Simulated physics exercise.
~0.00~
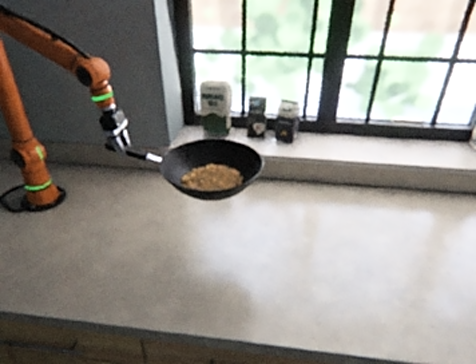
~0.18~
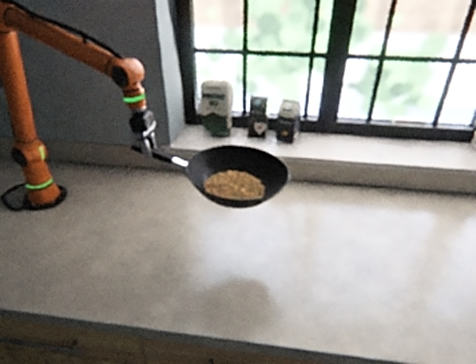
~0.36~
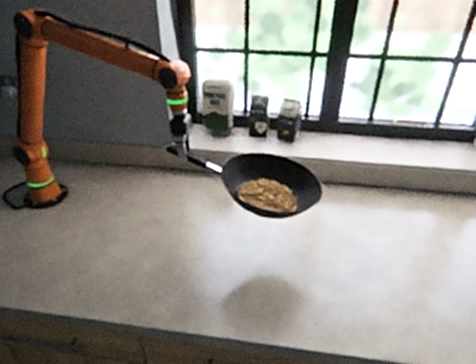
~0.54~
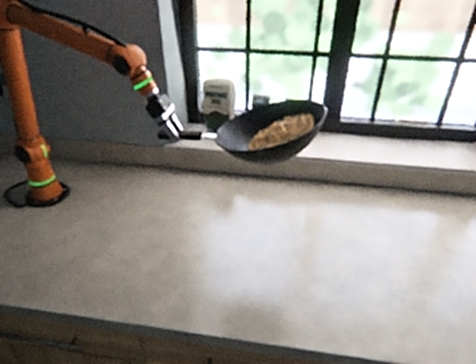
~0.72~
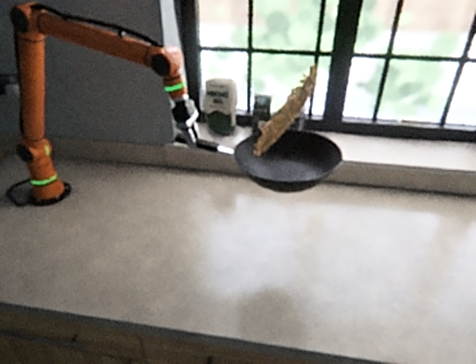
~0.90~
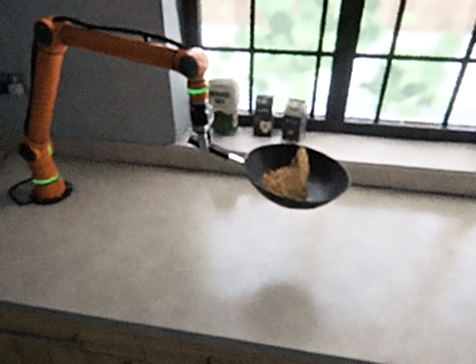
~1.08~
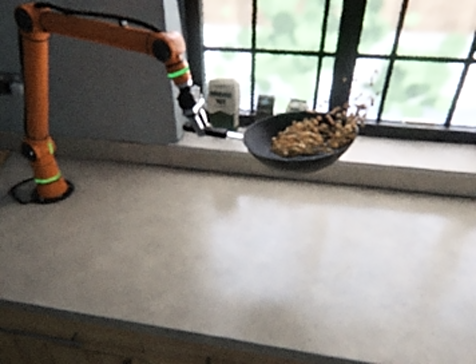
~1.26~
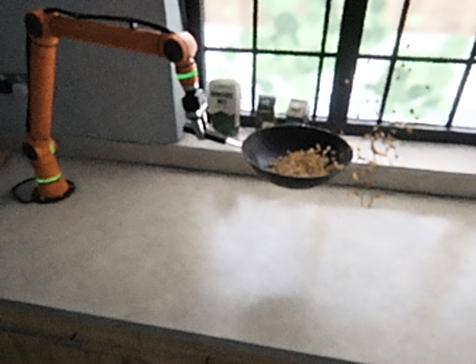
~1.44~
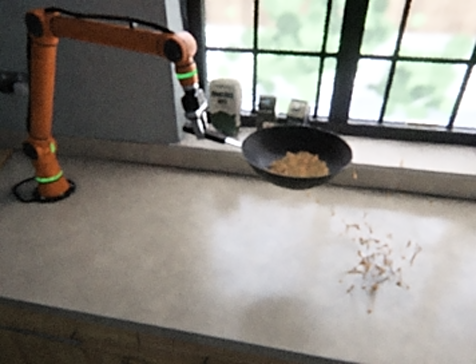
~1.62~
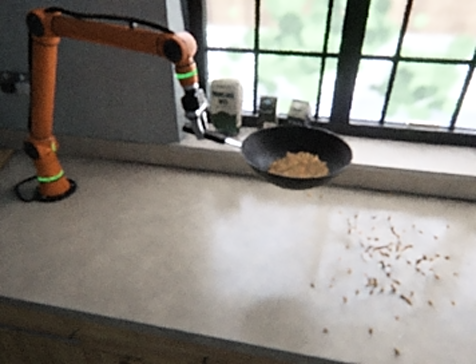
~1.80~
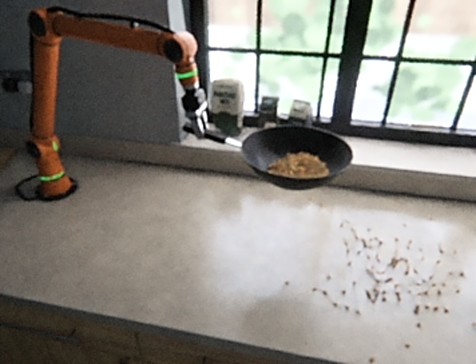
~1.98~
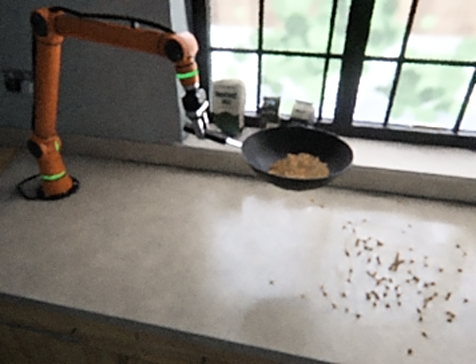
An orange robot arm stands at the left of a pale grey counter, seen from above and in front, holding a black wok by its handle before a dark-barred window with small containers on the sill. The arm carries the wok and its heap of tan chickpeas rightward, then lifts and tilts it. The heap rises in a steep sheet above the wok and drops back in. On another upward toss, some chickpeas fly over the right rim, fall and scatter across the counter. The wok then stays level and still, most of the chickpeas inside, the rest strewn at right.
